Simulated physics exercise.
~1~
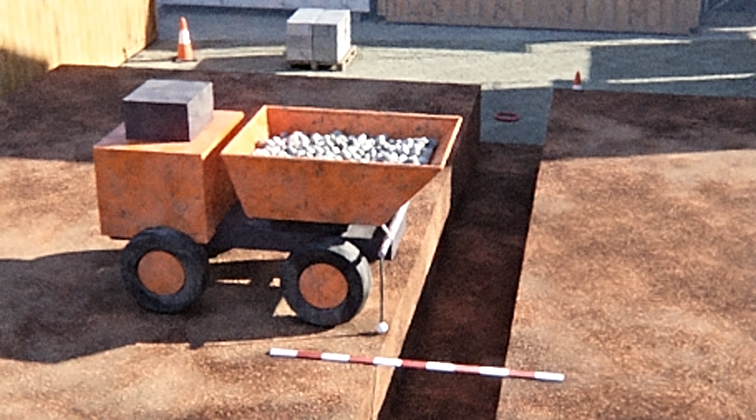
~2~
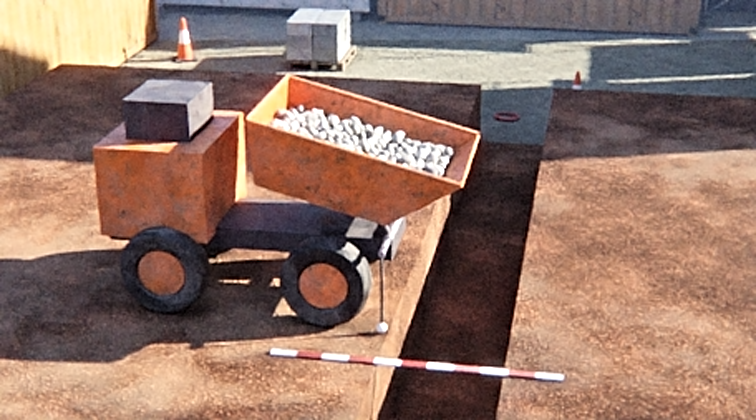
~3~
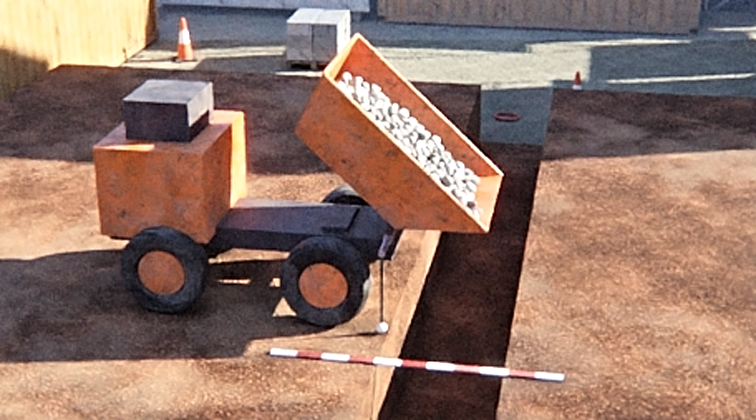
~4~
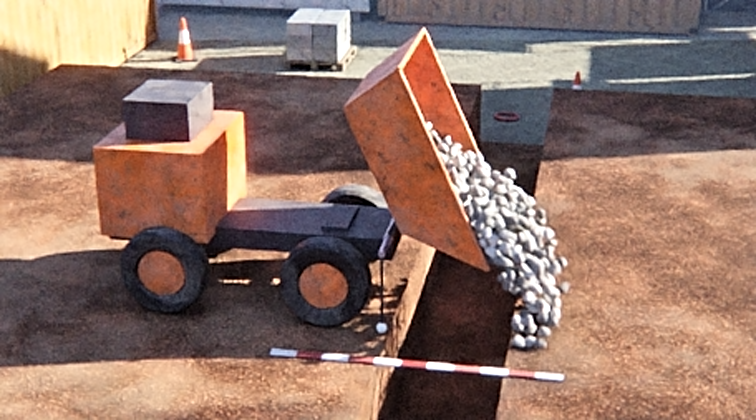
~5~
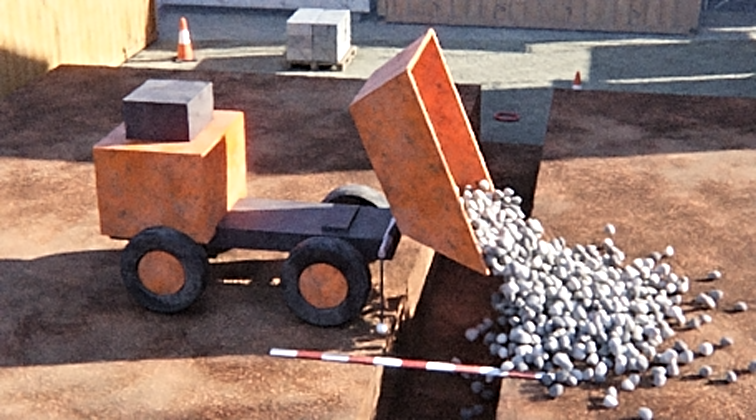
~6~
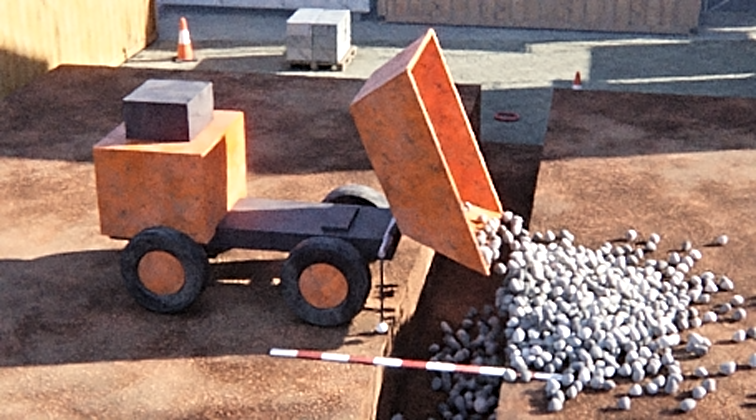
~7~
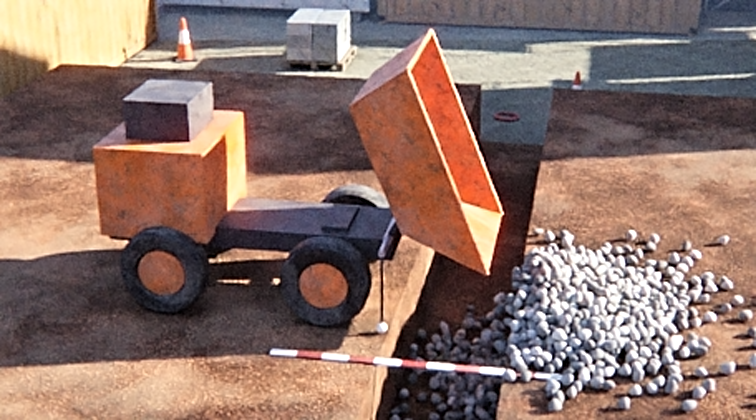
Small orange dumper tipping its body to the right, spilling grey stones partly into a trench but mostly onto the far side.
